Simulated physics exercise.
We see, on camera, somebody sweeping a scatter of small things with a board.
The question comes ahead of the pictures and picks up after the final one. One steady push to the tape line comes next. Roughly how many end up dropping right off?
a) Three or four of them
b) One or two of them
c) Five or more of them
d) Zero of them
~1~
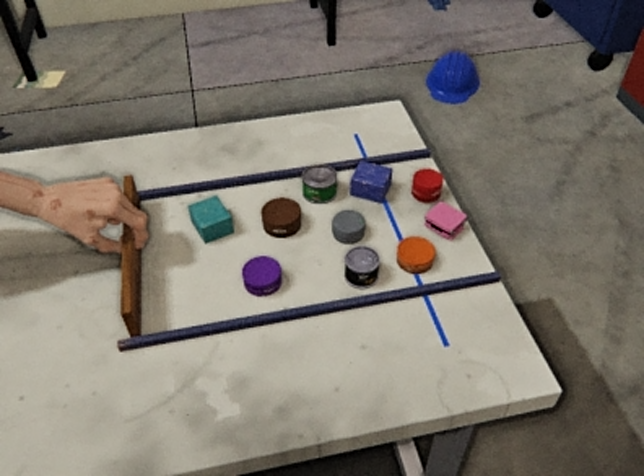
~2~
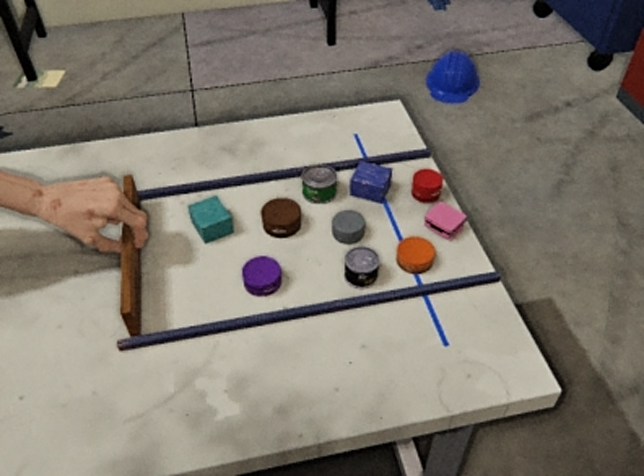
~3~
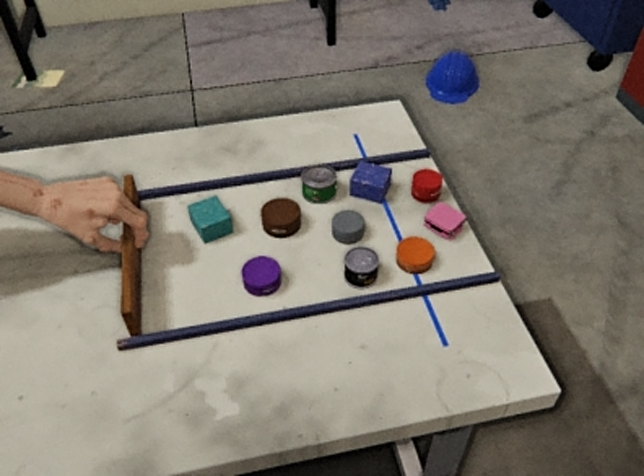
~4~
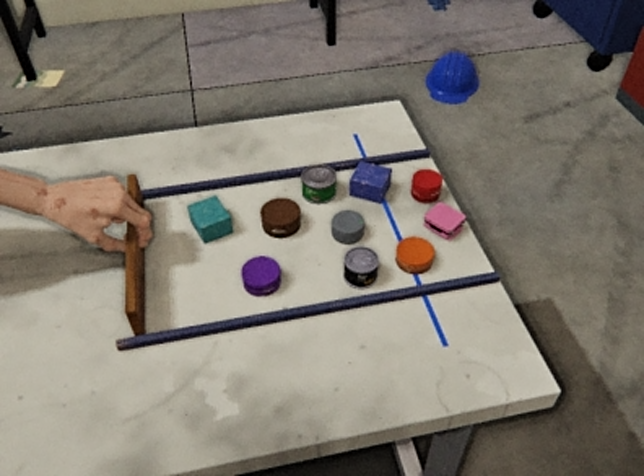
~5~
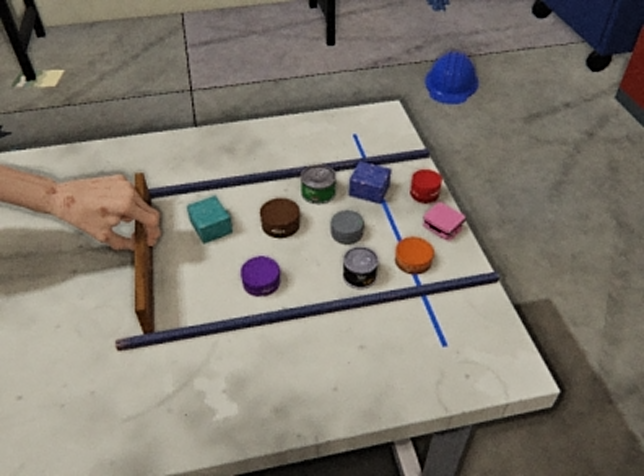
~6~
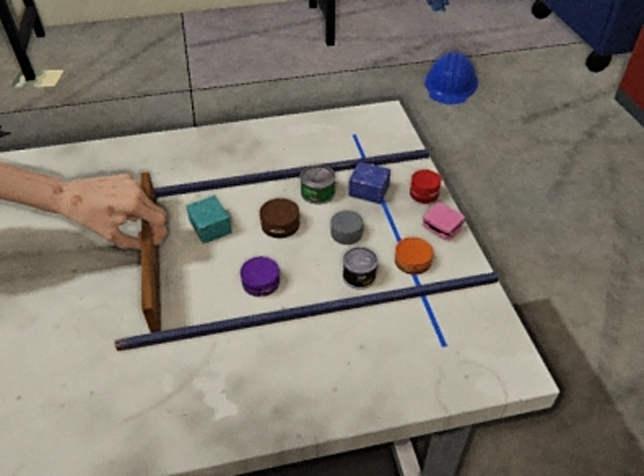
Option b: One or two of them.
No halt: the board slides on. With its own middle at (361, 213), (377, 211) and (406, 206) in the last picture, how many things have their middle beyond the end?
Over the end: 0, 0, 1.
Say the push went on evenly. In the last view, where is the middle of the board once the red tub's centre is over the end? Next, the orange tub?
(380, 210) and (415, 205), more or less.
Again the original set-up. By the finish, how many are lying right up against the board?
5 in contact.
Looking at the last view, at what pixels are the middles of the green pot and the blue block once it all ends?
About (390, 170), and the other about (424, 172).
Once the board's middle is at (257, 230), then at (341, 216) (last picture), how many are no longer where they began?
First position 3; second position 8.
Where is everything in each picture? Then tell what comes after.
Pink case (445, 222); red tub (427, 186); orange tub (416, 255); board (132, 250); tape (393, 222), in the first frame.
Red tub (427, 186); turquoise block (211, 219), in the second frame.
Orange tub (415, 256); green pot (319, 184), in the third frame.
Pink case (444, 222); board (136, 249), in the fourth frame.
Red tub (426, 186); black tin (360, 268), in the fifth frame.
Pink case (443, 223); red tub (425, 187); orange tub (414, 256); board (150, 246); tape (392, 222), in the sixth frame.
Soon after, none off yet; pink case at rest near (443, 223); red tub at rest near (425, 187); orange tub at rest near (414, 256).
After that, none off yet; pink case at rest near (443, 223); red tub at rest near (425, 187); orange tub displaced a little near (429, 252).
In the end, the number that fall off is one or two; gone, red tub.
